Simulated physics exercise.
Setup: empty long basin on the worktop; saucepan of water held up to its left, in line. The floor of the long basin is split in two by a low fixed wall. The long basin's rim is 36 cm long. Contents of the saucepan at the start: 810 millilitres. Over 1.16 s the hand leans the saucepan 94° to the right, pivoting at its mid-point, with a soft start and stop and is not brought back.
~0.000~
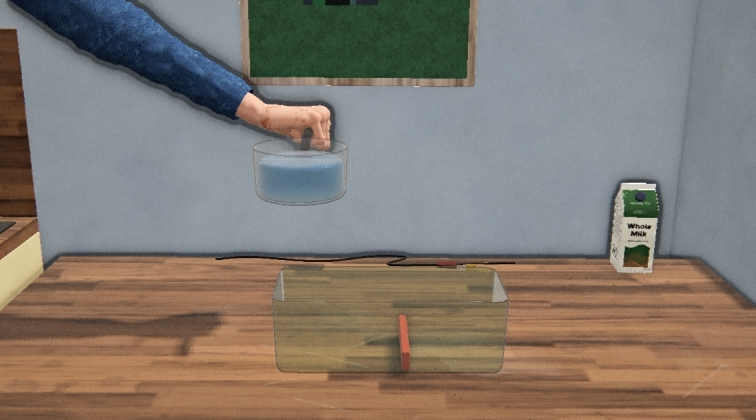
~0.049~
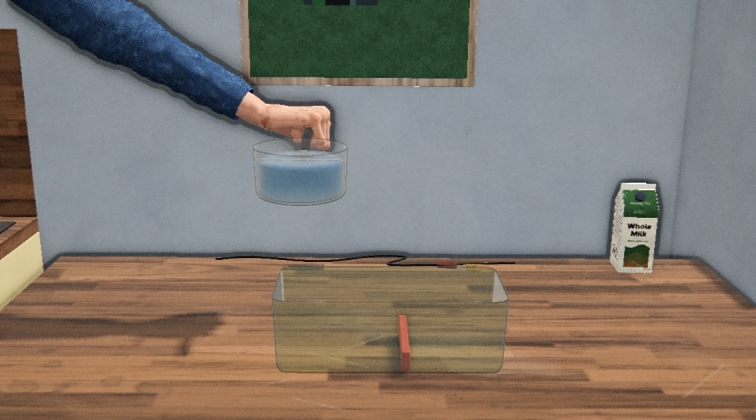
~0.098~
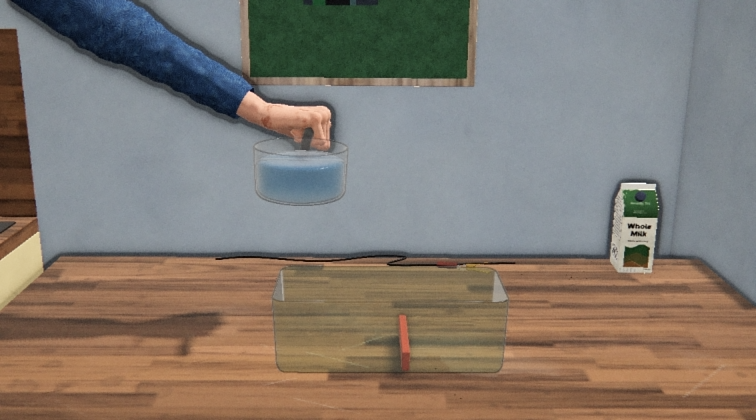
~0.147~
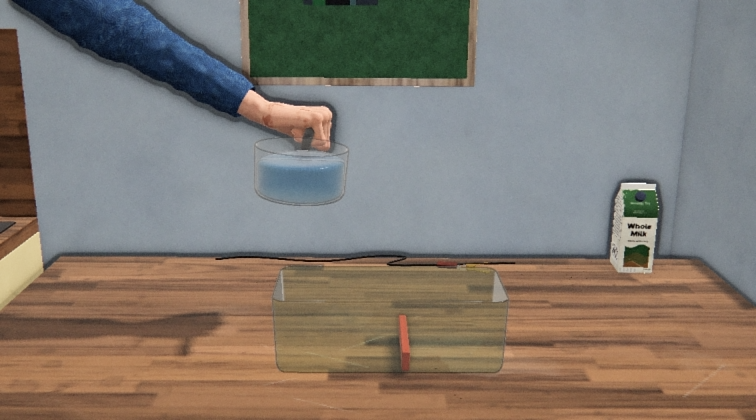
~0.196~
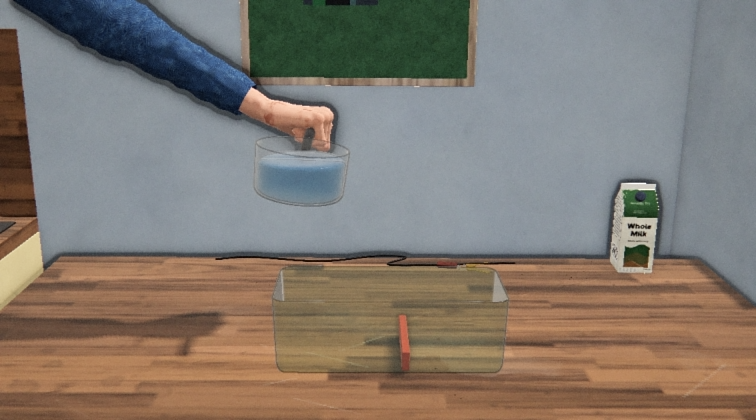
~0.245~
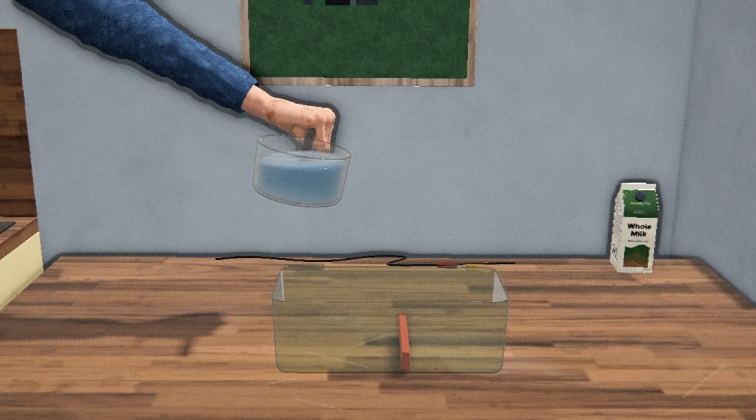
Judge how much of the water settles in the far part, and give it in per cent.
Some 43 per cent settles in the far part.
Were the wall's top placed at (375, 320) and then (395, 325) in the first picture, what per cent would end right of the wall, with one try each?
One try each: Around 80 percent and then around 55 percent.
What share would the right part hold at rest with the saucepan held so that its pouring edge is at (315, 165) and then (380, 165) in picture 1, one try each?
The first try gives 15 percent and the second 70 percent.
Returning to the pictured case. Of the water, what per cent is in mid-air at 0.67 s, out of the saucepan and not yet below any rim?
Roughly 26 percent.
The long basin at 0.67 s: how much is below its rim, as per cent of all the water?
3 %, give or take.
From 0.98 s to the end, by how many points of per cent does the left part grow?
Roughly 32 percent.
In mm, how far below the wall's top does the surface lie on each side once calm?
Noted: Left near 16 mm, right near 16 mm.
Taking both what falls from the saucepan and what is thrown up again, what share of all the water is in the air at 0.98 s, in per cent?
Close to 20 in every hundred parts.
After 0.67 s the tilt is 58° and 71 per cent is still to pour, 3 is left of the wall and 0 right of it.
After 0.98 s the tilt is 89° and 19 per cent is still to pour, 24 is left of the wall and 37 right of it.
After 1.31 s the tilt is 94° and 4 per cent is still to pour, 50 is left of the wall and 42 right of it.
After 1.66 s the tilt is 94° and 1 per cent is still to pour, 55 is left of the wall and 43 right of it.
In the end 56 per cent lies left of the wall, 43 right of it and 1 outside.
